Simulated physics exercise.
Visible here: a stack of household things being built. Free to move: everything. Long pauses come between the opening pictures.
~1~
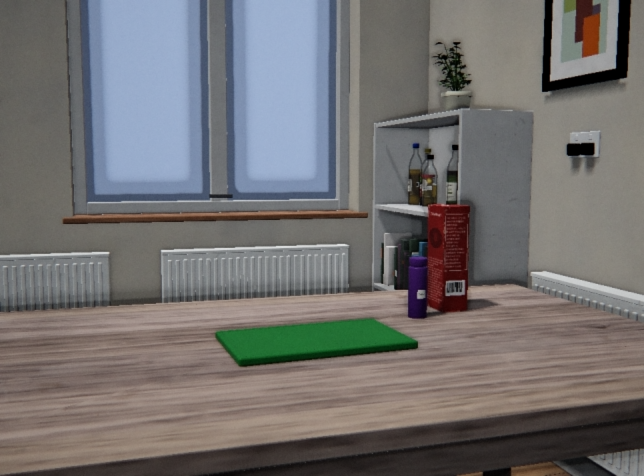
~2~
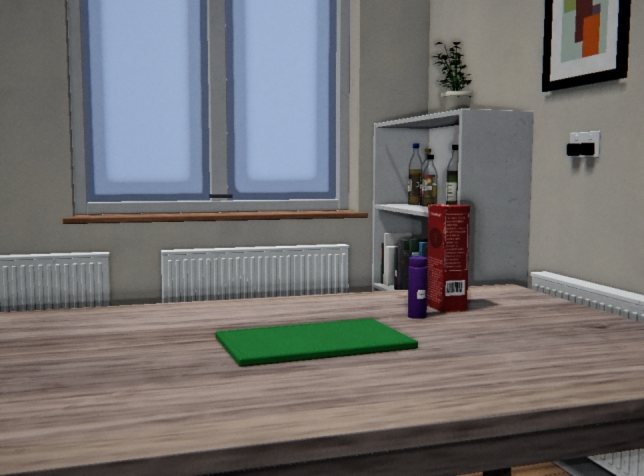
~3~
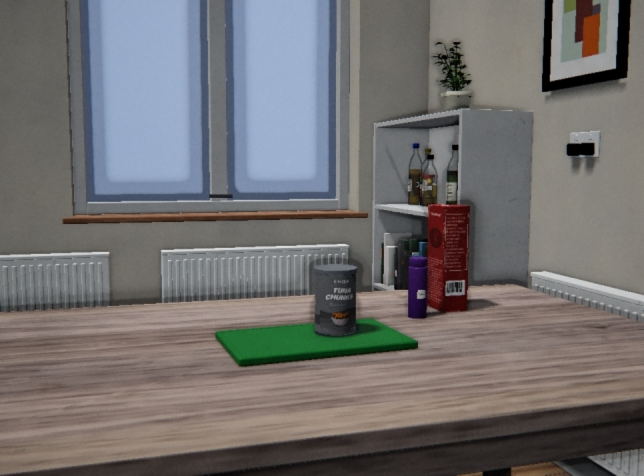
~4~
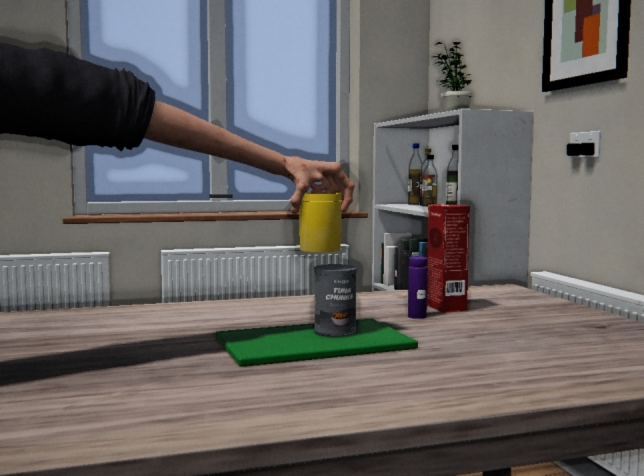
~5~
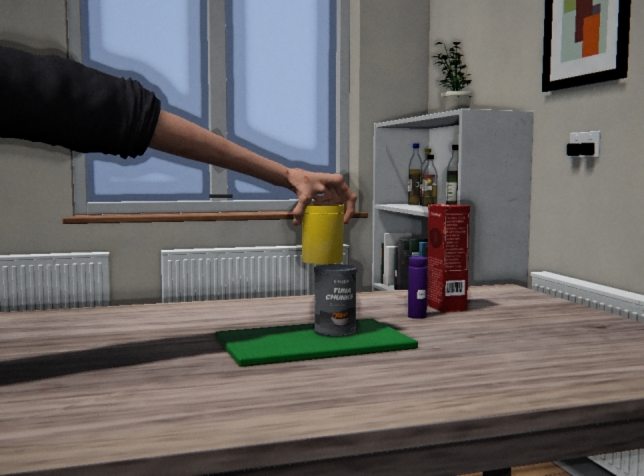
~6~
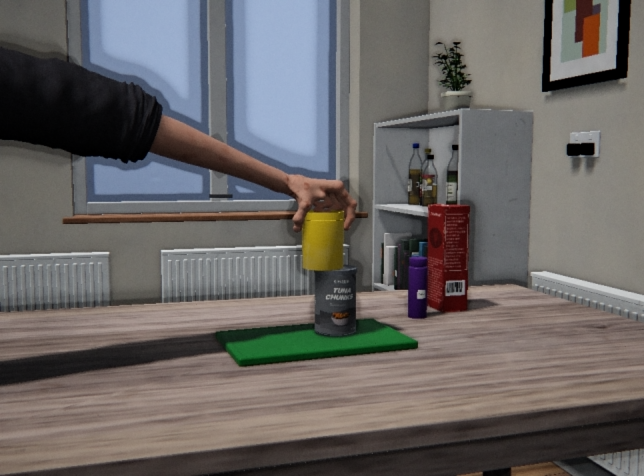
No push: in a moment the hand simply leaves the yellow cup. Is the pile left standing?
The pile is stable.
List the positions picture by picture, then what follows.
In the first frame, the last thing is not in view yet; purple shaker (418, 287).
In the second frame, the last thing is not in view yet; red carton (448, 257).
In the third frame, the last thing is not in view yet; purple shaker (418, 287).
The fourth frame shows on its way; yellow cup (320, 221); red carton (448, 257).
The fifth frame shows on its way; yellow cup (323, 233); purple shaker (418, 287).
The sixth frame shows in place under the hand; yellow cup (323, 240); red carton (448, 257).
Then, 0.20 s past the last view, nothing moves.
Then, 0.50 s past the last view, yellow cup resting near (323, 240).
Finally, all 5 still in place. Final places as the last picture's camera would see them, yellow cup near (323, 240). The pile keeps its balance.
